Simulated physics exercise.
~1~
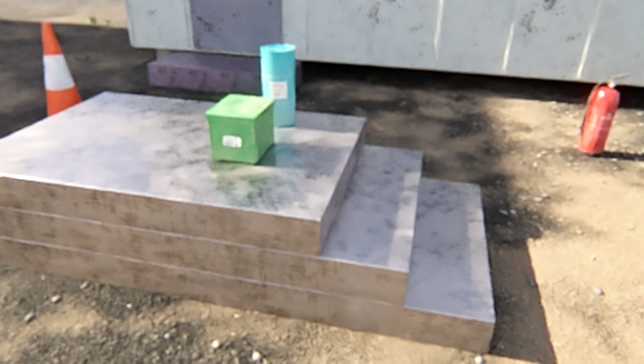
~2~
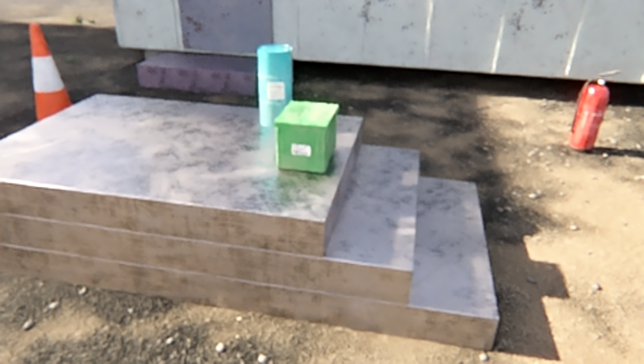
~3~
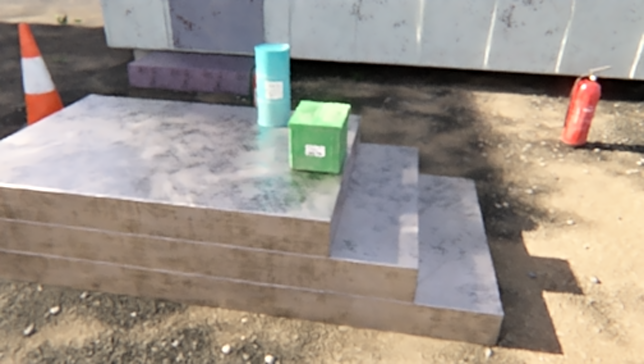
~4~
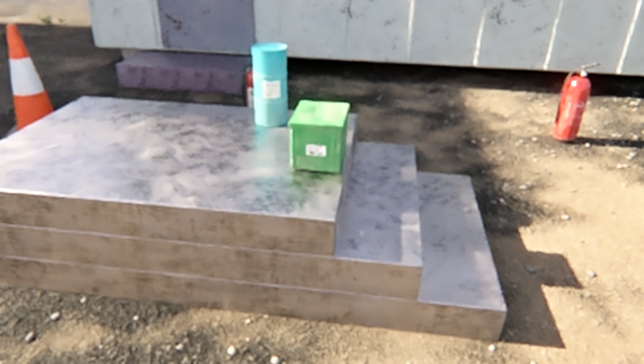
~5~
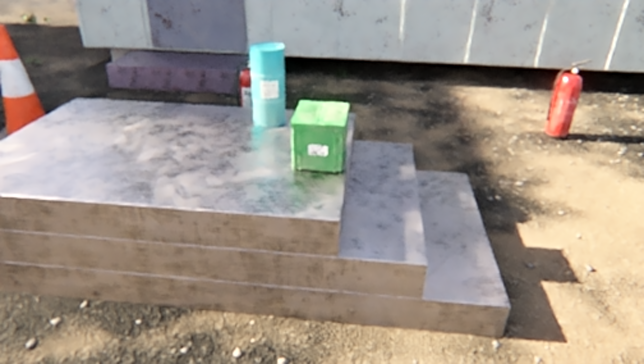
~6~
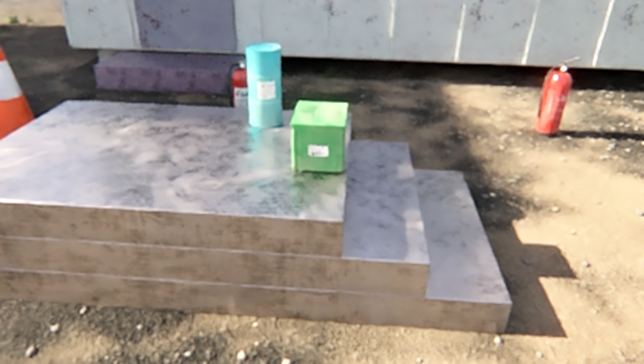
A bright green box with a small white label sits beside a taller turquoise cylinder on the landing of a short, grey, weathered flight of steps, seen from slightly above. An orange and white cone stands at the left, a red fire extinguisher on the dirt at the right, and a pale wall runs behind. The green box slides a short way right, toward the steps, and slows near the landing's edge. It stops there without going over, while the view drifts gently sideways. At the end the box rests upright on the landing, with the turquoise cylinder still standing behind it.
